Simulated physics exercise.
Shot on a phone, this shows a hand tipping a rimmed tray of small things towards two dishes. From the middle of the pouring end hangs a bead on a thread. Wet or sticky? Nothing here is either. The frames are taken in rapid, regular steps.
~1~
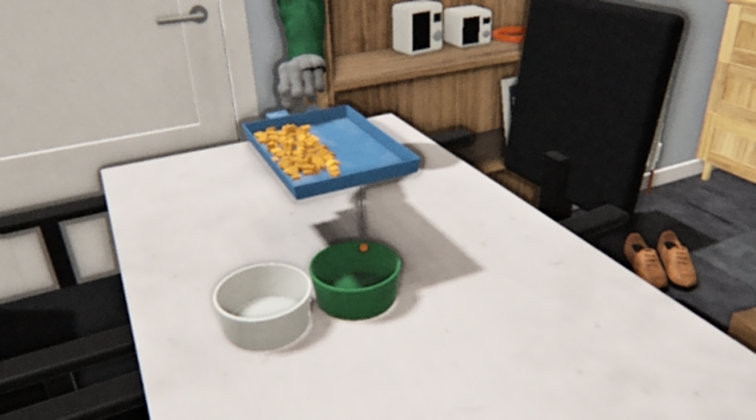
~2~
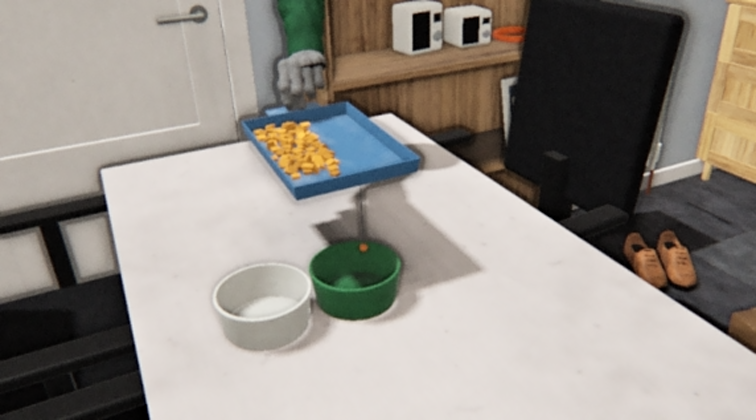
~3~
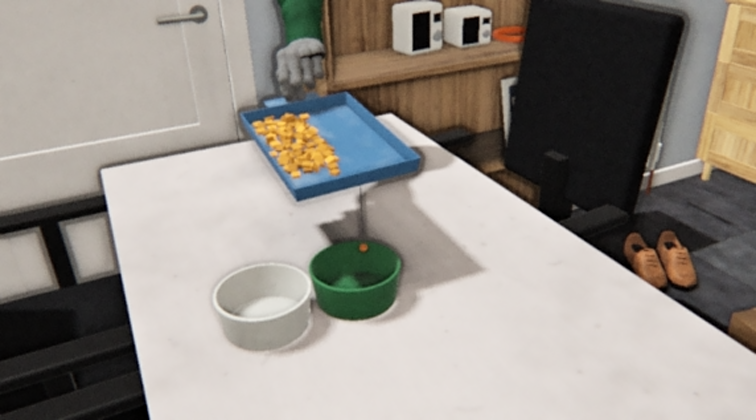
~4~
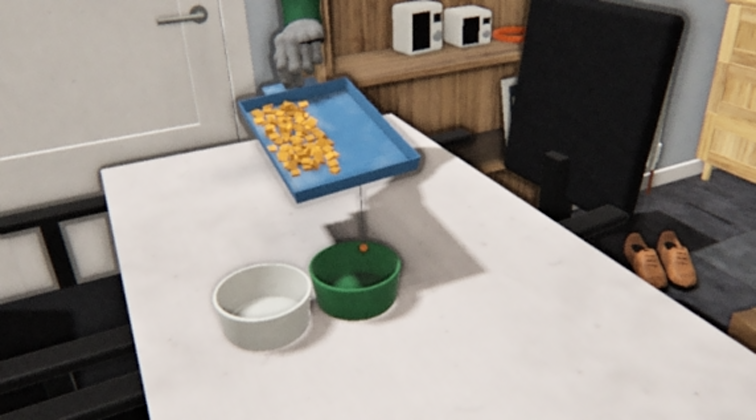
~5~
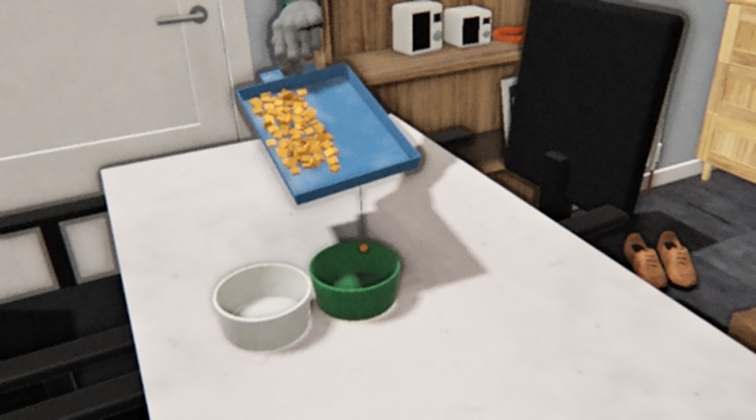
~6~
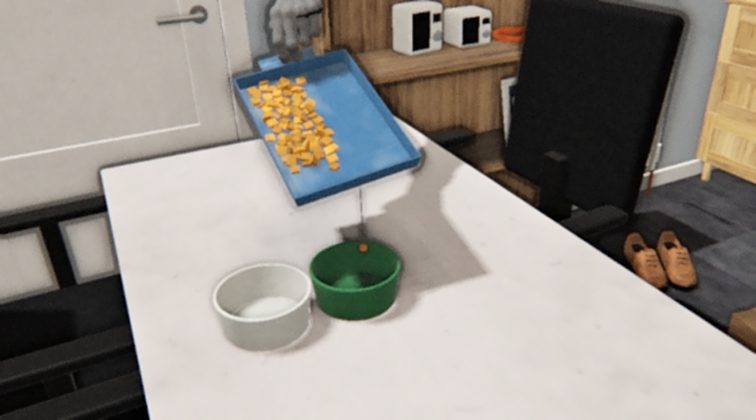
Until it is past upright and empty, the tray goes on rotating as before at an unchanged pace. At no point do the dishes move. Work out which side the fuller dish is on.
It is on the right.
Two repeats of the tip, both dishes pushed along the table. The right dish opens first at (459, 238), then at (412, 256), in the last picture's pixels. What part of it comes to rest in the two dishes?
In order: 20 per cent and 90 per cent.
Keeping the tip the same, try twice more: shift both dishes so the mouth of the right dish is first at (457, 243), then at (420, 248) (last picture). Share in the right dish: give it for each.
In the first position around 0 percent, in the second around 0 percent.
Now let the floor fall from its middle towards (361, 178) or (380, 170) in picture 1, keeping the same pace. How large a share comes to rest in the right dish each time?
40 and 10 per cent, in that order.
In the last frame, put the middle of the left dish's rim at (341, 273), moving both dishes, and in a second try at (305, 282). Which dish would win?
Try 1 - the dish at left; try 2 - the dish at left.
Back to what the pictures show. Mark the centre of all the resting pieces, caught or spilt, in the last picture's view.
About pixel (338, 307).
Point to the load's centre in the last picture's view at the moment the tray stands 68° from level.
I'd put it at about (317, 184).
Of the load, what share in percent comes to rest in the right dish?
I'd put that share near 50 per cent.
Just after the last frame, tray tipped steeply; almost all on the tray; about a tenth in the air.
A moment on, tray tipped past a quarter turn; roughly two thirds on the tray; about a tenth in the left dish; about a tenth in the right dish; roughly a quarter outside both; just a few in the air.
Further on, tray tipped past a quarter turn; roughly a quarter in the left dish; roughly half in the right dish; roughly a quarter outside both.
When it is over, tray tipped past a quarter turn; roughly a quarter in the left dish; roughly half in the right dish; roughly a quarter outside both.
